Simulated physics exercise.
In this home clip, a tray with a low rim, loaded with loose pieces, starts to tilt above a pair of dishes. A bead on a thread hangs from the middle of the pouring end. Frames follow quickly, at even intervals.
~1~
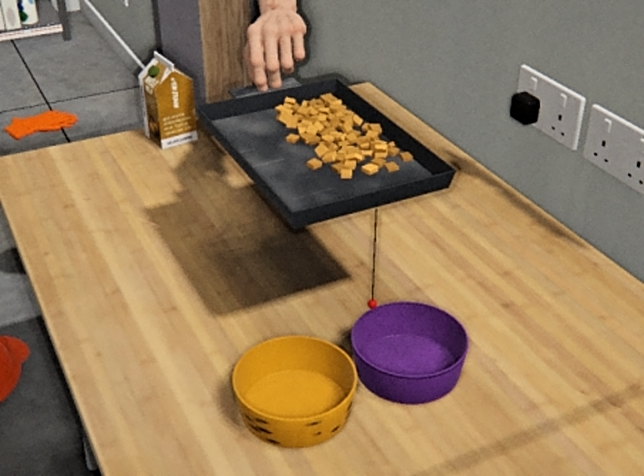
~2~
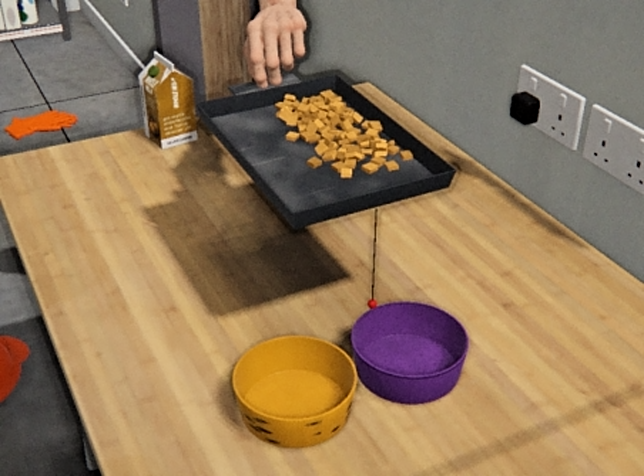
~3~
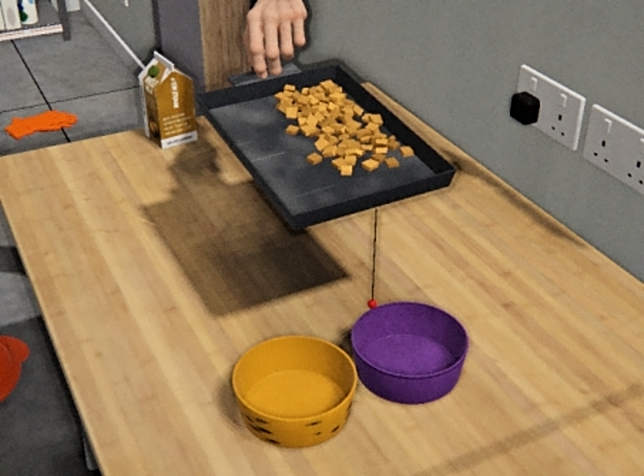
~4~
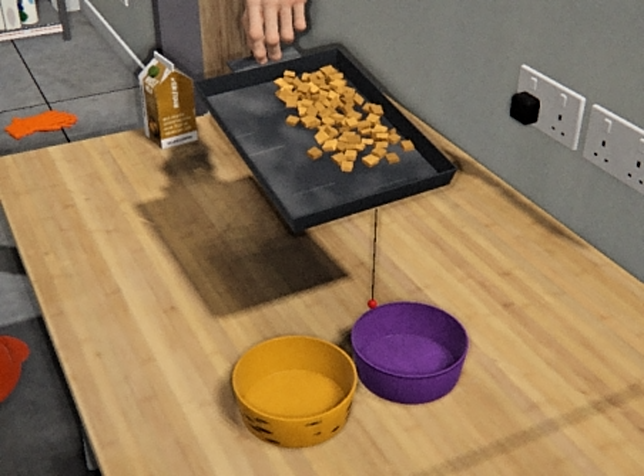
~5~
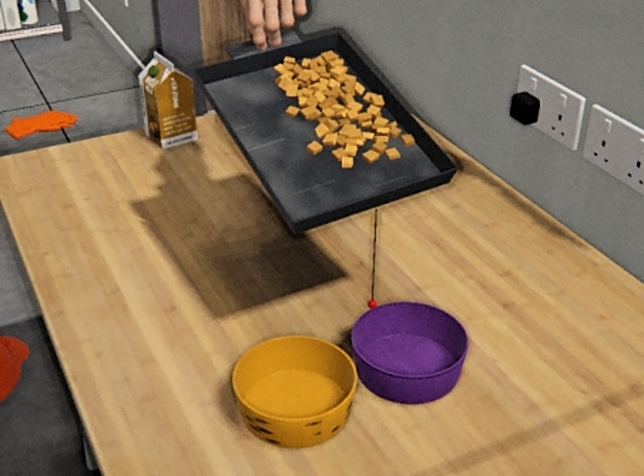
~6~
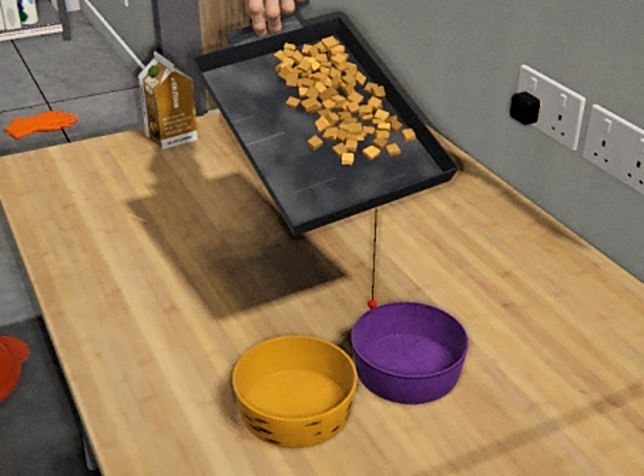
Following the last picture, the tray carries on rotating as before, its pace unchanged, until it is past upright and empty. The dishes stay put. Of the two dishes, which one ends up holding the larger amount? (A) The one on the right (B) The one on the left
Option B: The one on the left.
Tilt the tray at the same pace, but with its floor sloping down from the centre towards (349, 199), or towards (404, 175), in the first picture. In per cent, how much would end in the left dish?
Around 30 percent for the first aim and around 0 percent for the second.
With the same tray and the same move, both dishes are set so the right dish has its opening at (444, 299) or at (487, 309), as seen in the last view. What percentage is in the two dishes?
In turn about 70 and about 40 percent.
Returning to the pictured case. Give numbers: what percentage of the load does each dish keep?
The left dish ends up with around 60 percent of the load, the right dish with around 20 percent.
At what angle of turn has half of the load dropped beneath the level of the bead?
It has tipped about 105 degrees.
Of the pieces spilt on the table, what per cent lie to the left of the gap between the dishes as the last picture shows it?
Roughly 80 percent.
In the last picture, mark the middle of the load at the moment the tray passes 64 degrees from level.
In the last view, the load is centred near (328, 216).
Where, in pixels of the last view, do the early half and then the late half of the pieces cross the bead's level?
Around (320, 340) at first; around (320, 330) after that.
Soon after the last picture, tray tipped steeply; most on the tray; a small part in the air.
A little later, tray tipped past a quarter turn; about a third on the tray; about a third in the left dish; a small part in the right dish; a small part outside both; a small part in the air.
Later still, tray tipped past a quarter turn; about two thirds in the left dish; about a quarter in the right dish; about a quarter outside both.
At rest, tray tipped past a quarter turn; about two thirds in the left dish; about a quarter in the right dish; about a quarter outside both.
